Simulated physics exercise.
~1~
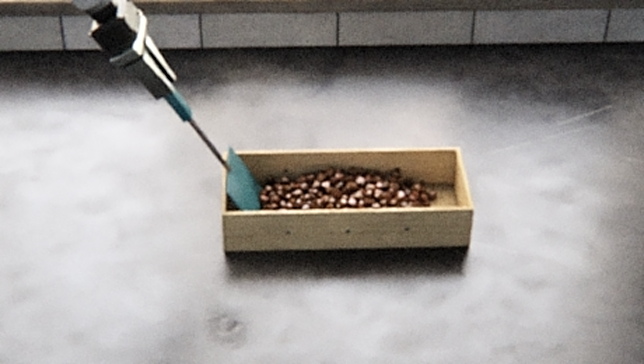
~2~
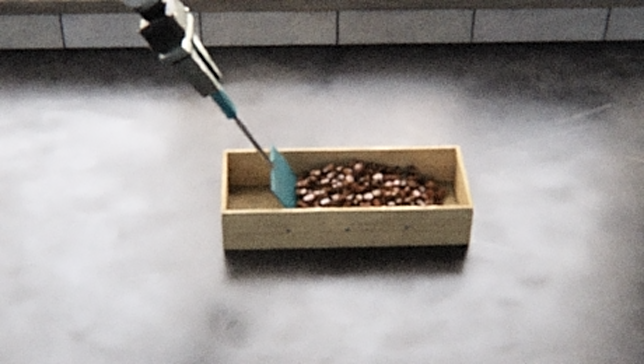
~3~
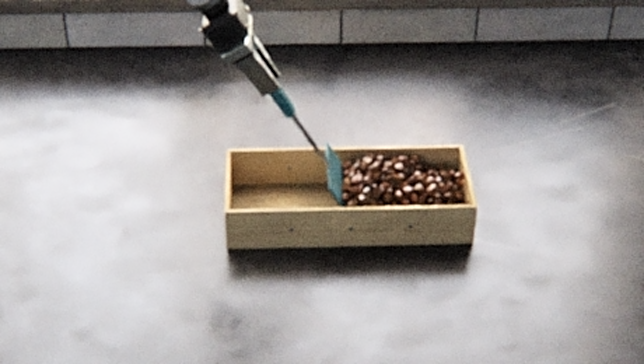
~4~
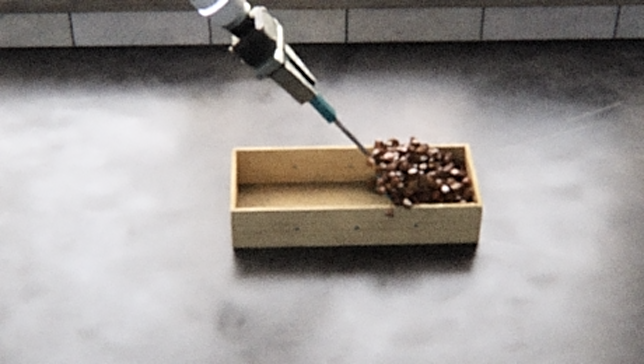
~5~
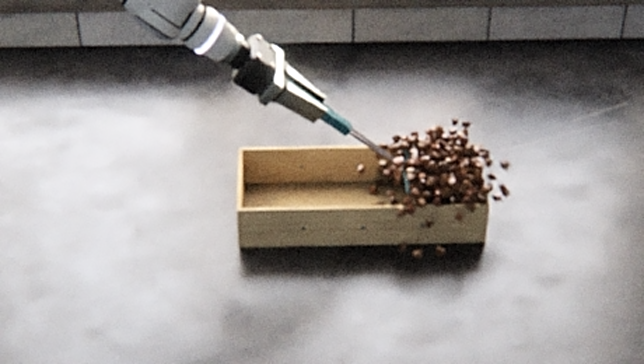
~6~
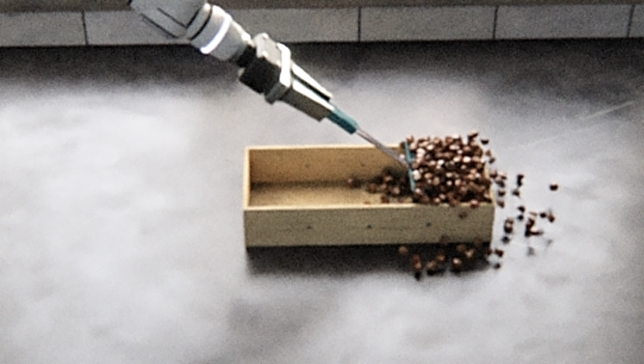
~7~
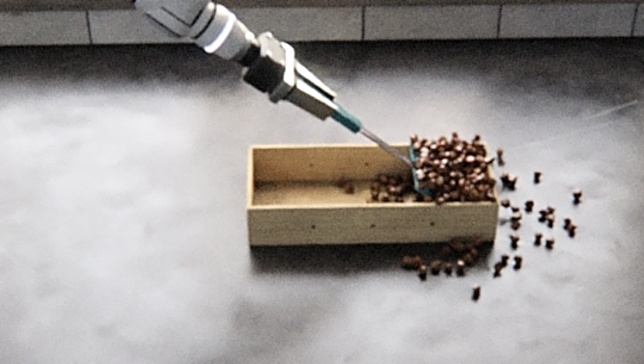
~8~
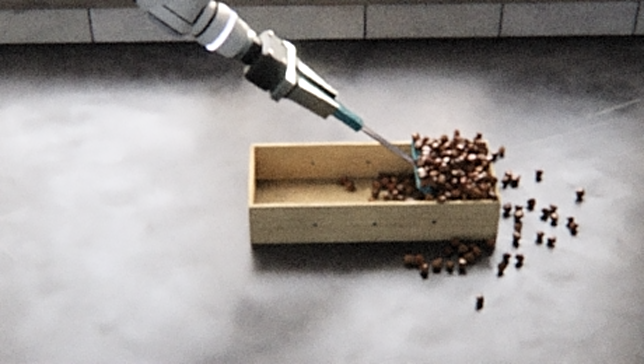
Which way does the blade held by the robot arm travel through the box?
The blade moves to the right, pushing the brown pellets toward the right end of the box.
A robot arm pushes brown pellets rightward along a wooden box until some spill out.
